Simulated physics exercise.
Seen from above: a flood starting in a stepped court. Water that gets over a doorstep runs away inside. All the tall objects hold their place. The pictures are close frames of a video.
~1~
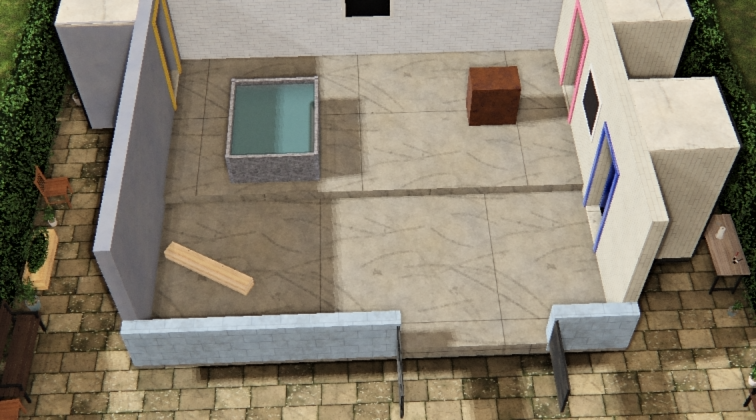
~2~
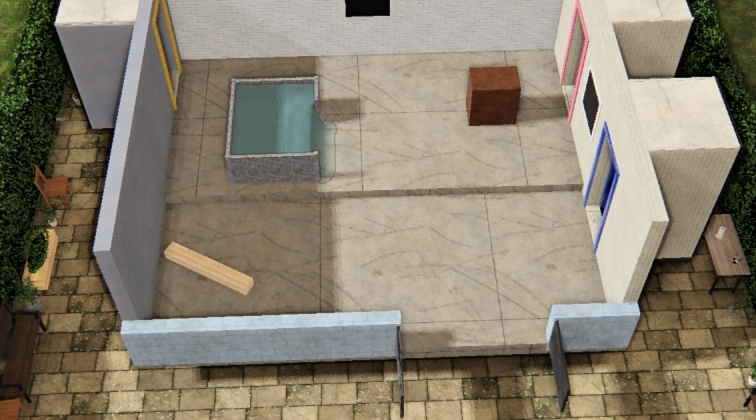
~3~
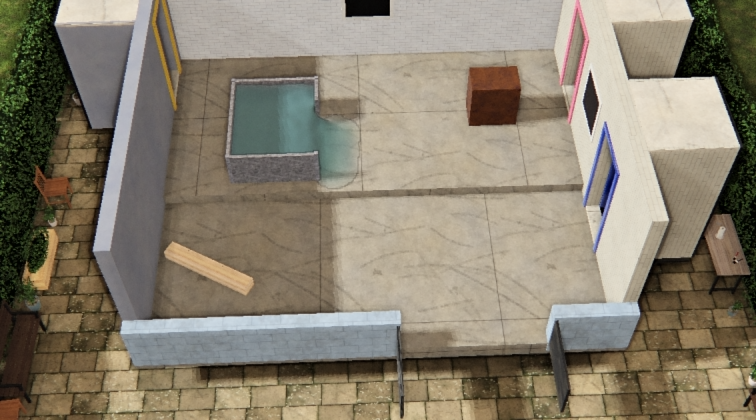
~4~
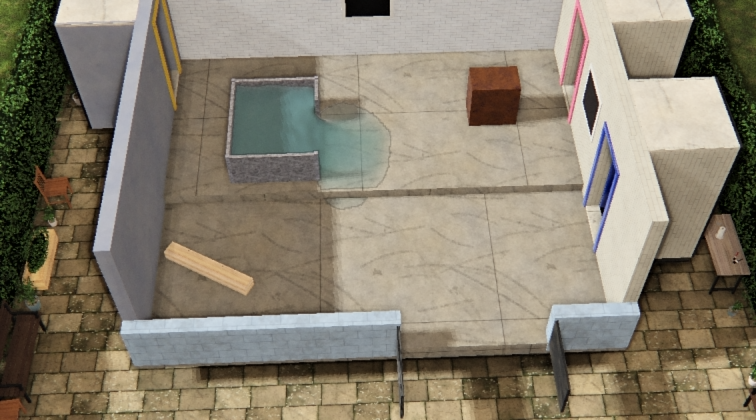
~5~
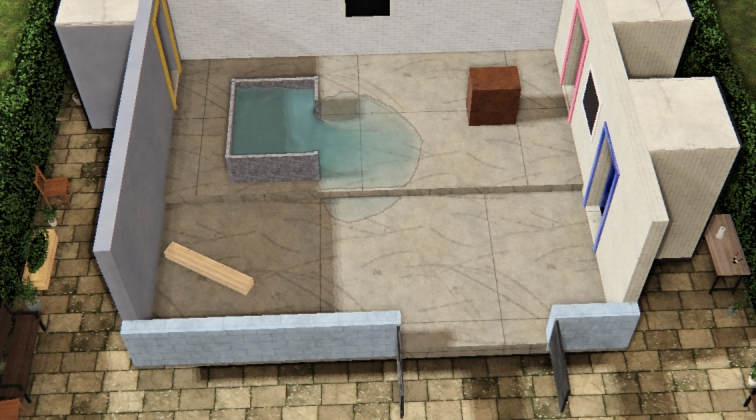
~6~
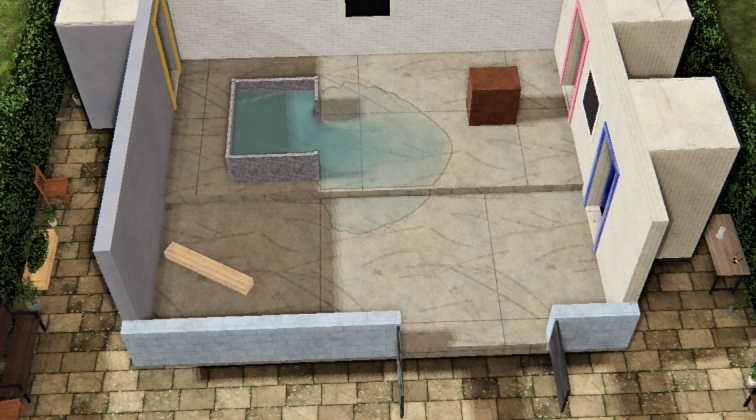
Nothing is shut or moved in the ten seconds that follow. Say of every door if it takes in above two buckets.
One by one: The blue door lets in a lot; the yellow door admits no more than that; the pink door lets in a lot.
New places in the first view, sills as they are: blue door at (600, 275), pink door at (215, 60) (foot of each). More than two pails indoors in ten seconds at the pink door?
In short: Pink takes less.
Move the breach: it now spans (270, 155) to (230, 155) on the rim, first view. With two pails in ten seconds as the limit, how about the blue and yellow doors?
My reading: Blue door takes more; yellow door keeps below it.
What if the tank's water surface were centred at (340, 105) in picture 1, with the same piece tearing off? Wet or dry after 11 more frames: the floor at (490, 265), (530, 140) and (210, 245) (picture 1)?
In turn: Covered, wet, clear.
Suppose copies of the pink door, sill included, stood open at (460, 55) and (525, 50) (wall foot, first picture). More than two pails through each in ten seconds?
In turn: Goes over, lets more in.
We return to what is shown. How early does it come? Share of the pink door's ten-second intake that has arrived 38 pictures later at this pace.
I make it 50 per cent.
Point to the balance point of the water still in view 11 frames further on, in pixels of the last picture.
Around (386, 156).
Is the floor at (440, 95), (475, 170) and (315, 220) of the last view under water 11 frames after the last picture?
As listed: Awash, awash, free of water.
A moment on, water covers 30 % of the floor; the blue door not reached, the yellow door not reached, the pink door not reached.
Next, water covers 45 % of the floor; the blue door under two buckets in, the yellow door not reached, the pink door wet at the sill, nothing in.
Then, water covers 50 % of the floor; the blue door over two buckets in, the yellow door not reached, the pink door under two buckets in.
Later, water covers 55 % of the floor; the blue door over two buckets in, the yellow door not reached, the pink door over two buckets in.
In the end, water covers 70 % of the floor; the blue door far over two buckets in, the yellow door not reached, the pink door over two buckets in.
